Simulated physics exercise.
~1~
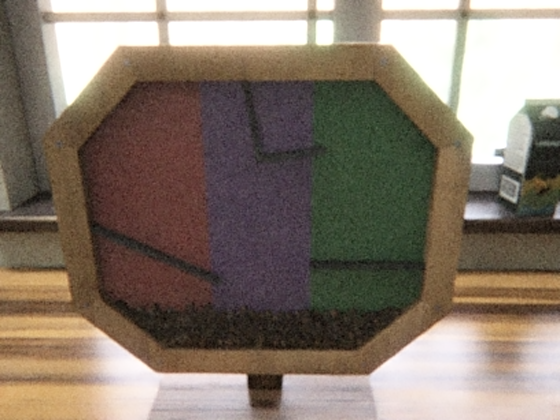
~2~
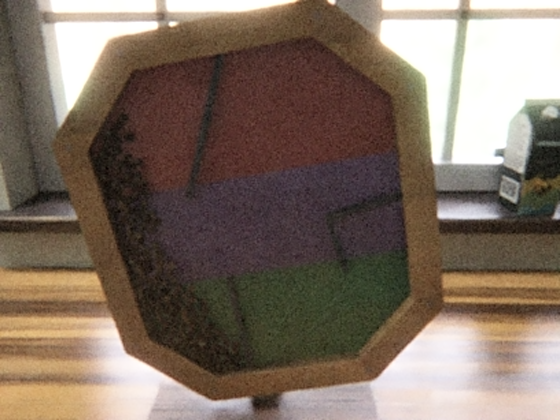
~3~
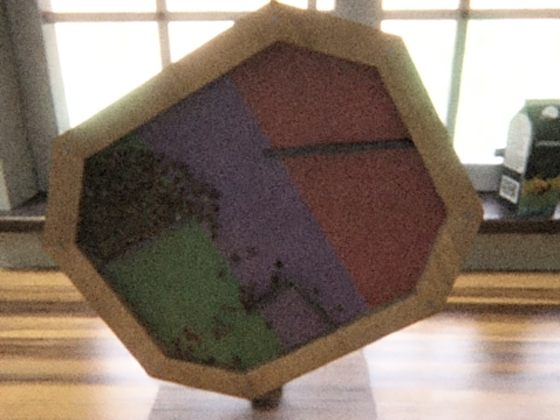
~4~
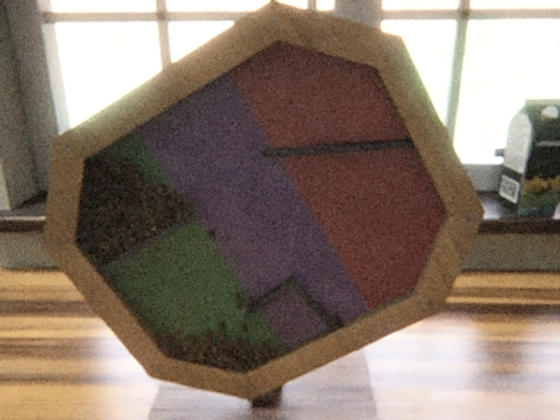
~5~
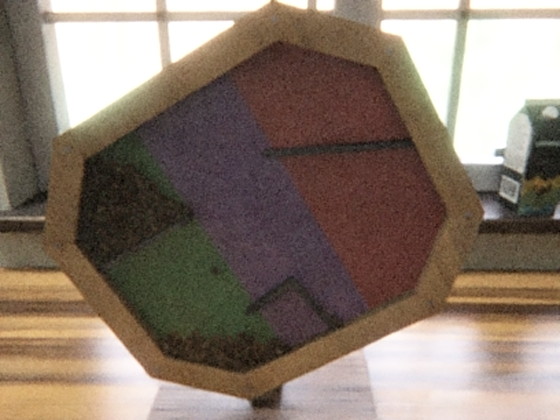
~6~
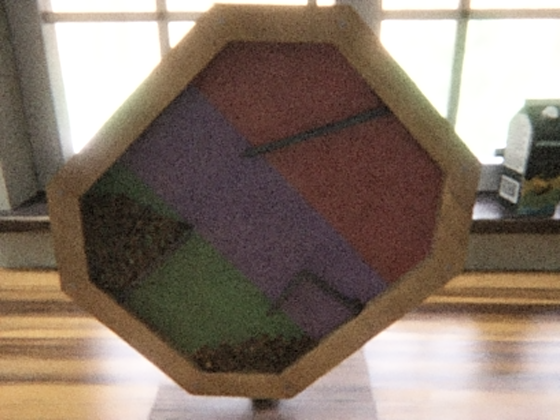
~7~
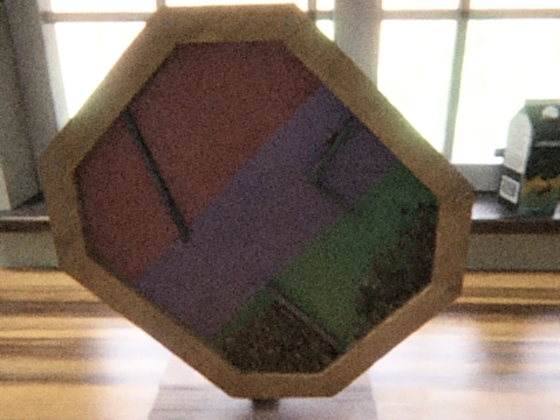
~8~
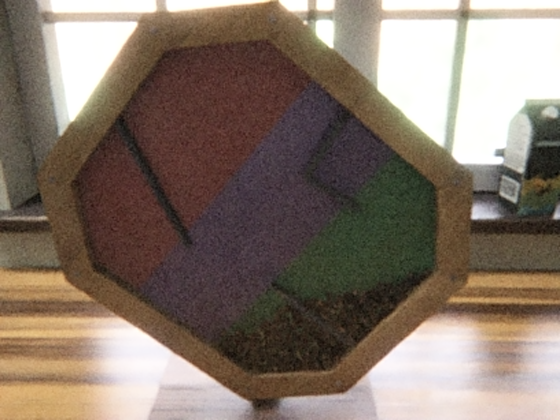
By a window, a framed box turns clockwise, then partway back, beads settling in green.
